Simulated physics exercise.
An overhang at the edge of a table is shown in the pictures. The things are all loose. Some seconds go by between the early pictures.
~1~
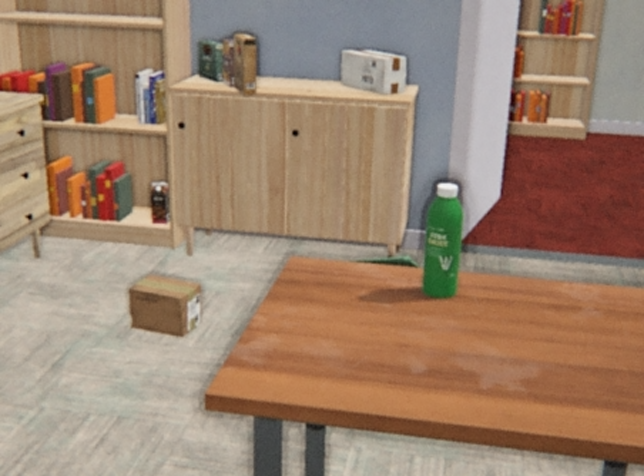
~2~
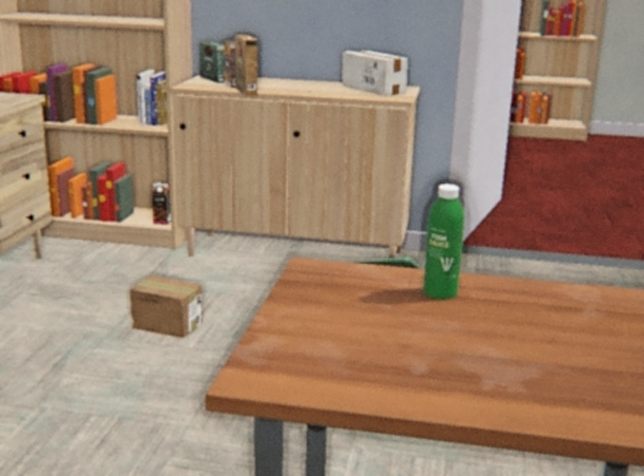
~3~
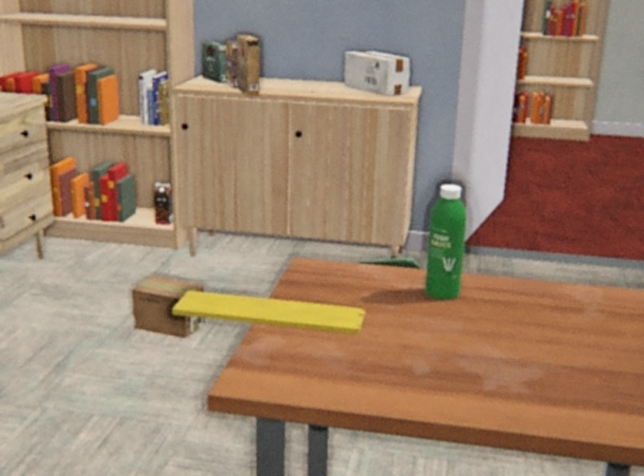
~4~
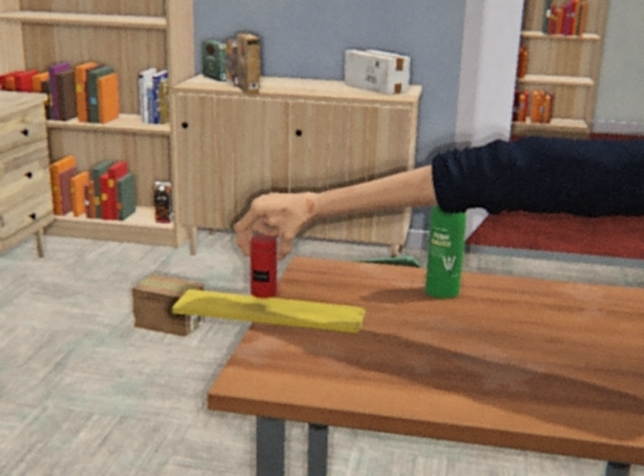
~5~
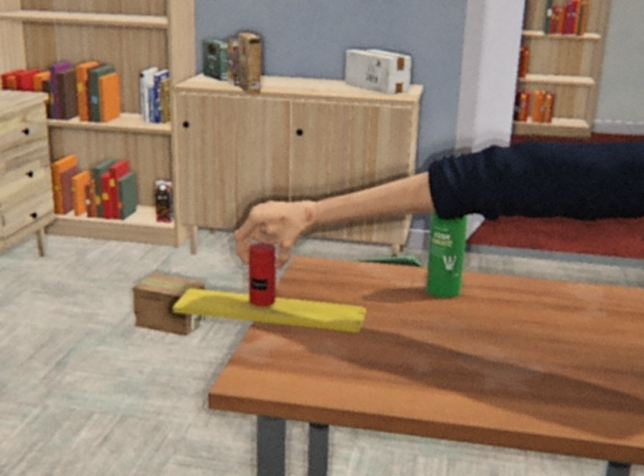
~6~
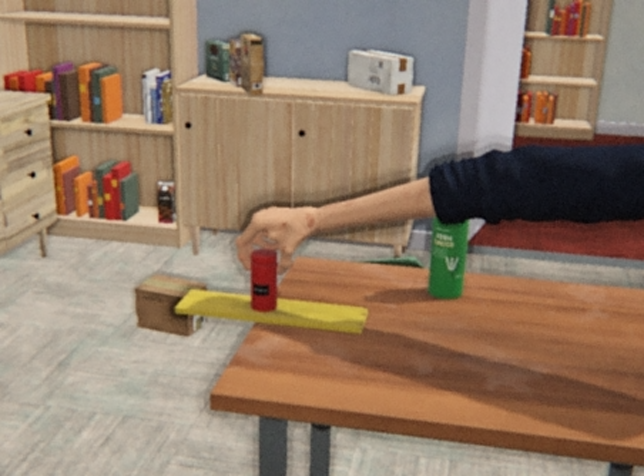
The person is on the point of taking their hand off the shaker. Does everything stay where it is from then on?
Yes.
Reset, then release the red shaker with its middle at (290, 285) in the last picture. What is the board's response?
After that it stays where it is.
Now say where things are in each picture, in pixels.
The last thing is not in view yet; green bottle (443, 240), in the first frame.
The last thing is not in view yet; green bottle (445, 241), in the second frame.
The last thing is not in view yet; green bottle (447, 242), in the third frame.
On its way; red shaker (264, 267); green bottle (447, 240), in the fourth frame.
On its way; red shaker (262, 274); green bottle (447, 240), in the fifth frame.
Set down, still held; red shaker (264, 280); green bottle (450, 241), in the sixth frame.
Then, 0.60 s after the last picture, nothing has stirred.
Then, 1.30 s after the last picture, red shaker resting near (264, 280).
At rest, all 3 in place. Seen from the same camera at the end, red shaker near (264, 280). The board holds.
